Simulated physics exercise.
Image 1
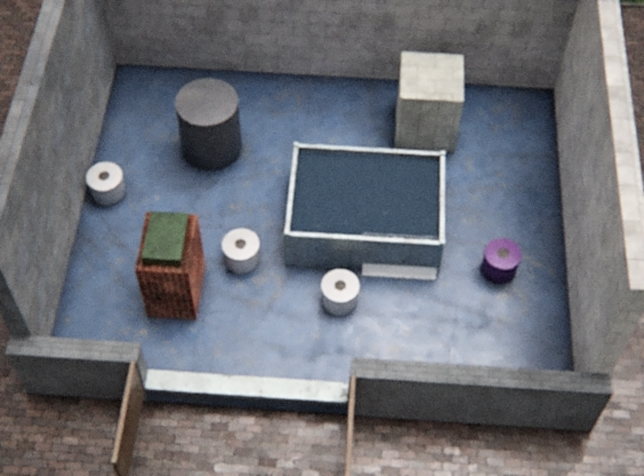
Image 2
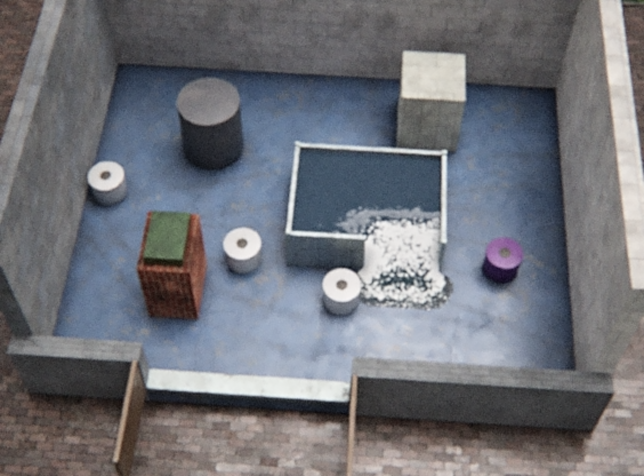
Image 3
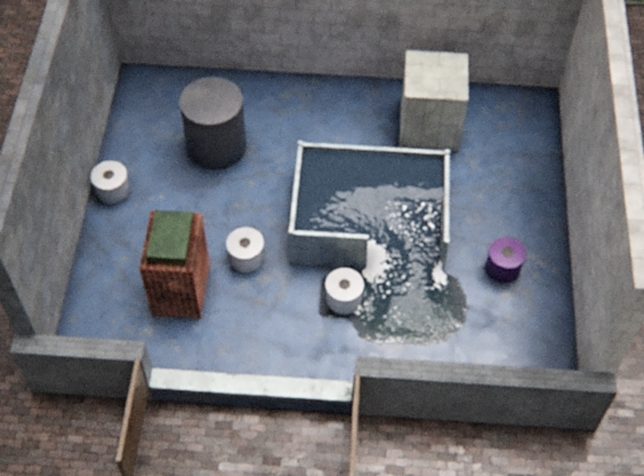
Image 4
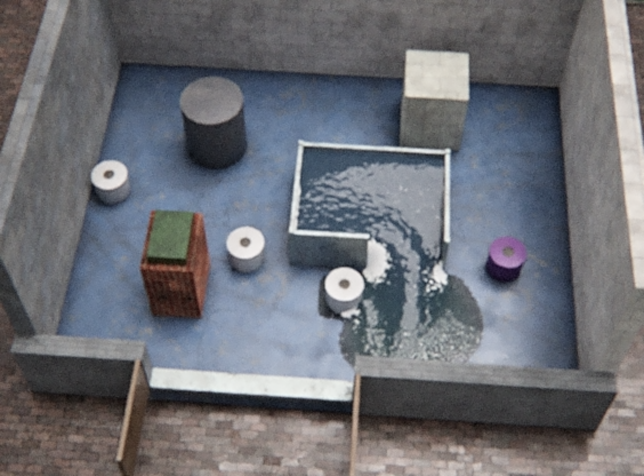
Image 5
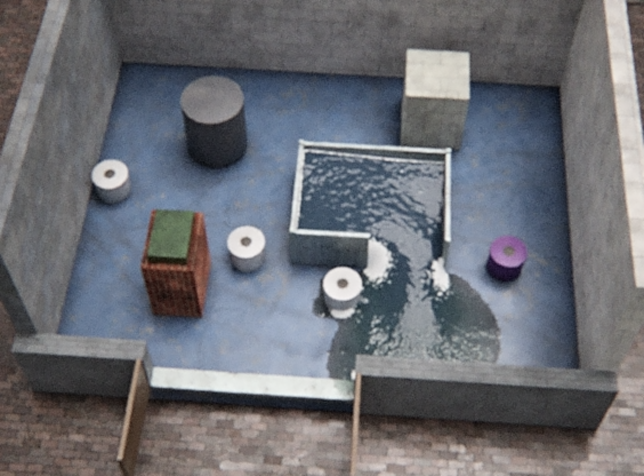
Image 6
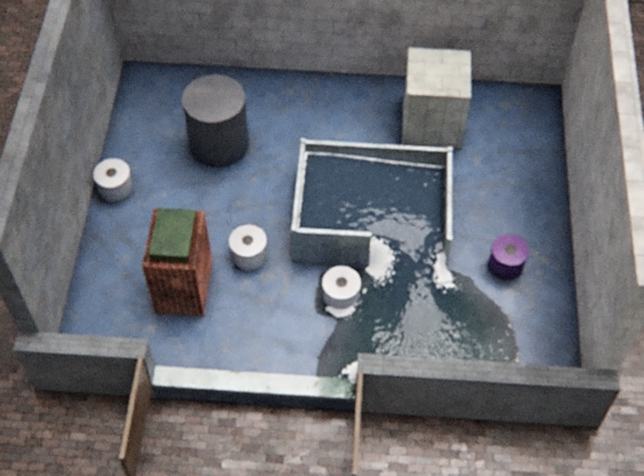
Water pours from a gap in the tank and spreads across the floor toward the near wall.
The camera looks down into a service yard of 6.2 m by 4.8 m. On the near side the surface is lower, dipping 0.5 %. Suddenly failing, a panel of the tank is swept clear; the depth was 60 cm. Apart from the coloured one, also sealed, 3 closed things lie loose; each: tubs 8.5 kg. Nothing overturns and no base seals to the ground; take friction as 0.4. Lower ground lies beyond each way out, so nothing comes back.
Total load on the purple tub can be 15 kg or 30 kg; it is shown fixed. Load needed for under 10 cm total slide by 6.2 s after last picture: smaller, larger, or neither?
Larger.
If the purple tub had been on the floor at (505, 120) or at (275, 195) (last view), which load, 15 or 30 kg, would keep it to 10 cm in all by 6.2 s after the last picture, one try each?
Well, just the big one for the first, the little one does for the second.
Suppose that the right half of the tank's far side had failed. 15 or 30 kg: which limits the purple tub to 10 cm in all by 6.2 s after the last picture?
Note: Low mass sufficient.
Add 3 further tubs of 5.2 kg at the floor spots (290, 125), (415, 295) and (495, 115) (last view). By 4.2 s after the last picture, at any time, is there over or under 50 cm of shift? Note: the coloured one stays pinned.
Each in turn: Not that far, further than that, further than that.
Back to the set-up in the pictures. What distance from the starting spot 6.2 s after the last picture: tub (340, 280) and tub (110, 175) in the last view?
In that order: 5 cm, 0 cm.
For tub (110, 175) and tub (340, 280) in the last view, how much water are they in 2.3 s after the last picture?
First roughly 0 cm, second roughly 2 cm.
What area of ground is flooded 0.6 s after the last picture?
7.0 m2.
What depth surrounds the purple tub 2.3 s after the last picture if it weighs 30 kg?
Close to 7 cm deep.
Then, 0.6 s after the last picture the purple tub would be 0 cm from its start with 15 kg and 0 cm from its start with 30 kg; 0 cm of water round it then.
Then, 2.3 s after the last picture the purple tub would be 14 cm from its start with 15 kg and 0 cm from its start with 30 kg; 7 cm of water round it then.
Then, 4.2 s after the last picture the purple tub would be 45 cm from its start with 15 kg and 0 cm from its start with 30 kg; 5 cm of water round it then.
Then, 6.2 s after the last picture the purple tub would be 45 cm from its start with 15 kg and 0 cm from its start with 30 kg; 5 cm of water round it then.
